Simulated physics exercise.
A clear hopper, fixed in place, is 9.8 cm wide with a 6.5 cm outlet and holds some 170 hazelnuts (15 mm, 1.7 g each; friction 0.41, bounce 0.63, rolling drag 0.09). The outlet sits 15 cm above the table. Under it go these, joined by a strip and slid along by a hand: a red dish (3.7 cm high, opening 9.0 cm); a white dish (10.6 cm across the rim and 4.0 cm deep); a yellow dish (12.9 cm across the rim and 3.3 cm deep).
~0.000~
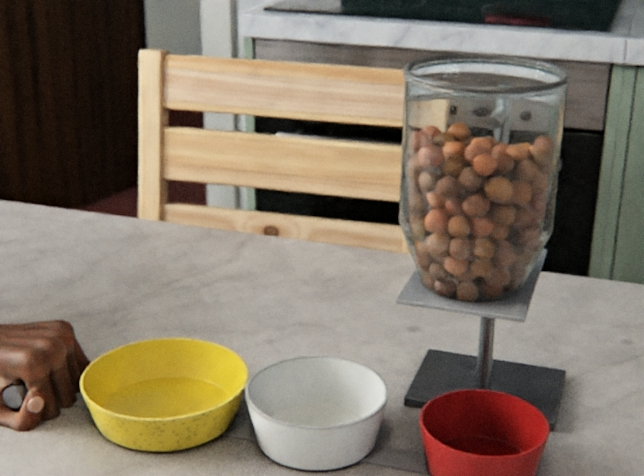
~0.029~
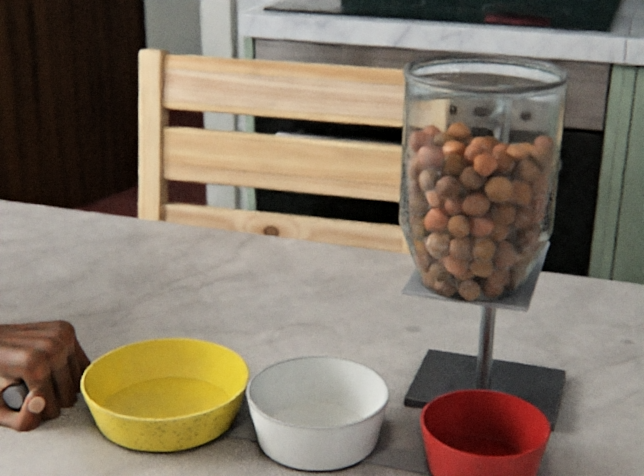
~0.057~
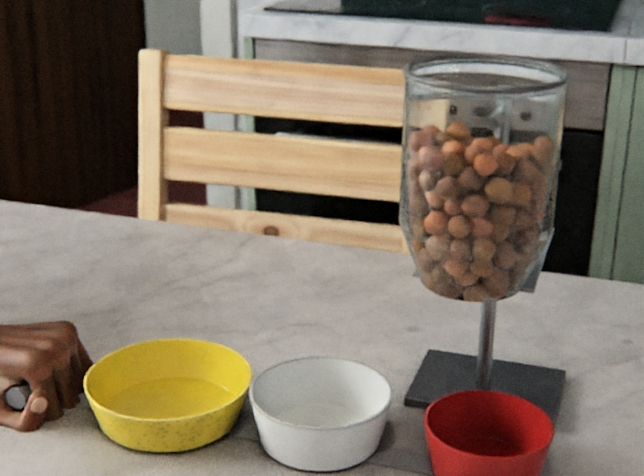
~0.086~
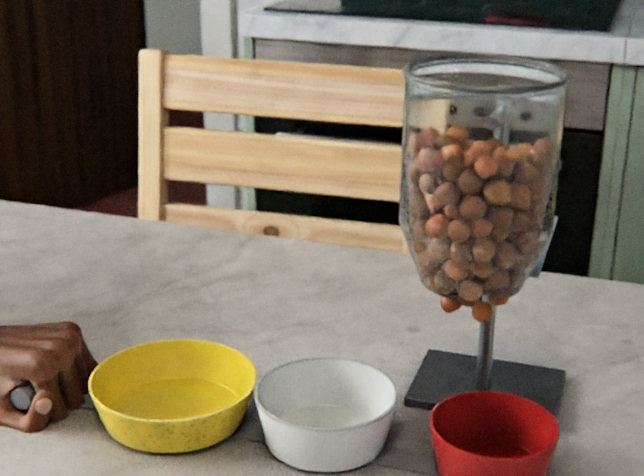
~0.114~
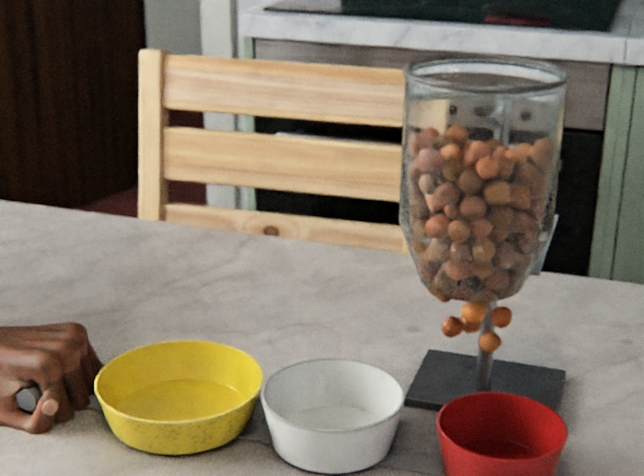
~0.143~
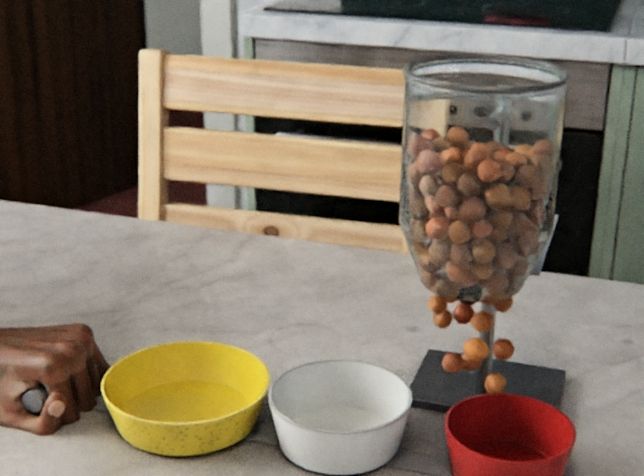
Small round brown nuts begin dropping in a thin scatter from the bottom of a clear hopper on a metal stand, while a hand at the left edge slides three dishes slightly rightward. The dishes sit in a row, yellow, white, then red at the right. The setting is a pale marble table before a wooden chair, seen from slightly above by a still camera.
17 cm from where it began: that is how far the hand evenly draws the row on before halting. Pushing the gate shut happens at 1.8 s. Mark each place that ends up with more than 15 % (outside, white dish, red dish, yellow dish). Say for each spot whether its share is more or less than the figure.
Compared with the figure: Outside more, white dish more, red dish less, yellow dish less.
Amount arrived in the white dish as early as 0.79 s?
Some 65 per cent.
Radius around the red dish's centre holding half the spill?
It comes to roughly 18 cm.
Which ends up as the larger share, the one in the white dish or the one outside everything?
The bigger amount ends up in the white dish.
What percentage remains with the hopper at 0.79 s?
I'd say close to 0 per cent.
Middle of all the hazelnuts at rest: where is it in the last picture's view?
The middle sits close to pixel (544, 460).
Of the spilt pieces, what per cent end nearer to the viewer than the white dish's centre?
Roughly 70 percent.
After 0.49 s, outside 20 %, red dish 5 %, hopper 35 %, white dish 25 %, in the air 15 %; middle of all pieces on or above the table near (477, 360).
After 0.79 s, outside 20 %, red dish 5 %, white dish 65 %; middle of all pieces on or above the table near (523, 456).
After 1.06 s, outside 25 %, yellow dish 5 %, red dish 5 %, white dish 65 %; middle of all pieces on or above the table near (555, 467).
After 1.32 s, outside 25 %, yellow dish 5 %, red dish 5 %, white dish 65 %; middle of all pieces on or above the table near (555, 467).
In the end, at 2.4 s, outside 25 %, yellow dish 5 %, red dish 5 %, hopper 0 %, white dish 65 %.
